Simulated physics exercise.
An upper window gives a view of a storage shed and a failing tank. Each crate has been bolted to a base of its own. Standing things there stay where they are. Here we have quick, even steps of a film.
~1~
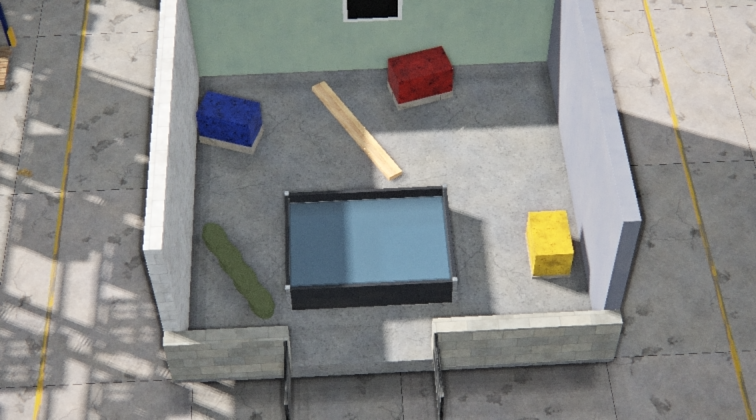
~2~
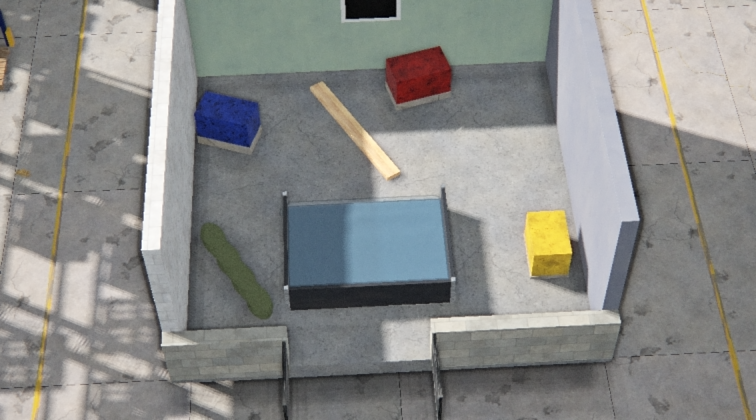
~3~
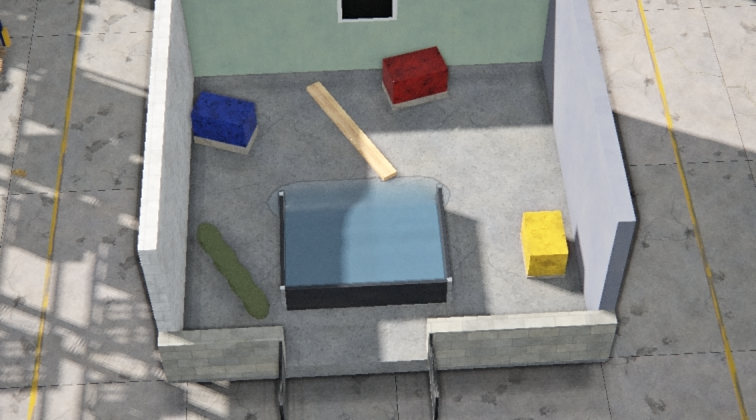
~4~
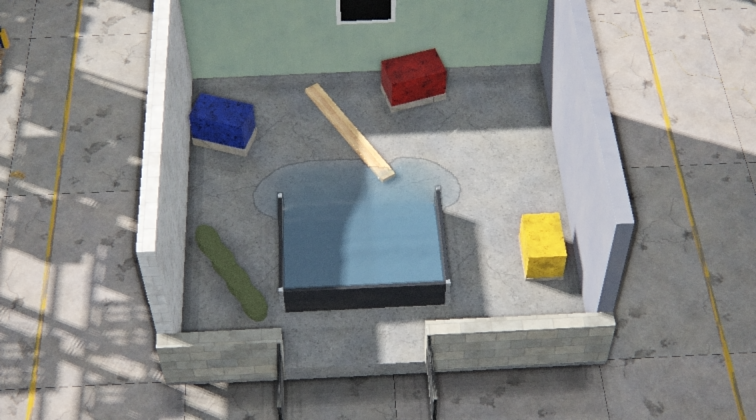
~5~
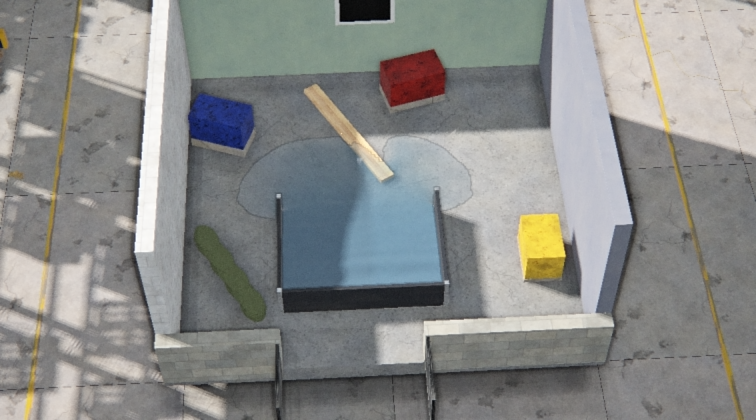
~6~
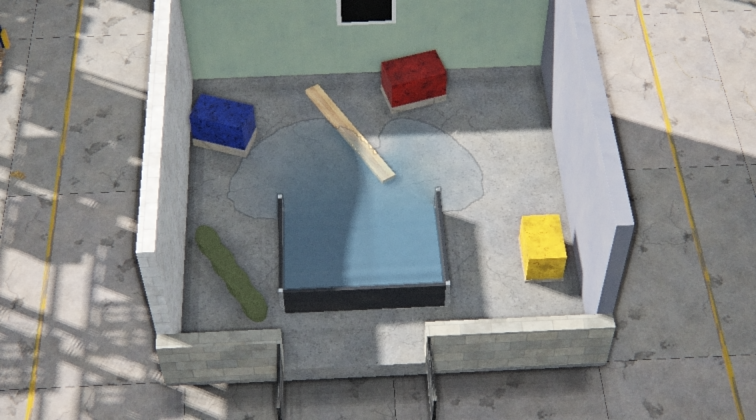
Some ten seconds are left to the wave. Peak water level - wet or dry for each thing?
In the end the red crate gets caught by the water; the yellow crate gets caught by the water; the blue crate gets caught by the water.
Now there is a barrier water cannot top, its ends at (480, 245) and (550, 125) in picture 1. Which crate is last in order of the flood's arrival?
Looks like the yellow-painted one.
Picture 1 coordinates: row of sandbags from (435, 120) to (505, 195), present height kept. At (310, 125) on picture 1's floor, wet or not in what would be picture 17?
There: Wet.
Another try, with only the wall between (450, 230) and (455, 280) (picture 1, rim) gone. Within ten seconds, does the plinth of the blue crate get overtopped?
Looking at the blue, it is left alone.
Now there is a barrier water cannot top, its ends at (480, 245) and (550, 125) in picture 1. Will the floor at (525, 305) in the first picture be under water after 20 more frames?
There: Dry.
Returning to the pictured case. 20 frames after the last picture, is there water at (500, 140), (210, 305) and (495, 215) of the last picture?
First spot swamped, second spot clear, third spot clear.
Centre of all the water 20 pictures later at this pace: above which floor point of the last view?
Centre of the water: Near (347, 144).
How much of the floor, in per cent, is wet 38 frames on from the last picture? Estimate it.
My guess is around 75 in a hundred.
A moment on, water covers 35 % of the floor; the red crate water round its plinth, the yellow crate not reached, the blue crate water round its plinth.
Next, water covers 45 % of the floor; the red crate water round its plinth, the yellow crate not reached, the blue crate water round its plinth.
Then, water covers 55 % of the floor; the red crate water round its plinth, the yellow crate not reached, the blue crate water round its plinth.
Later, water covers 75 % of the floor; the red crate water round its plinth, the yellow crate water round its plinth, the blue crate water round its plinth.
In the end, water covers 95 % of the floor; the red crate was topped, the yellow crate was topped, the blue crate was topped.
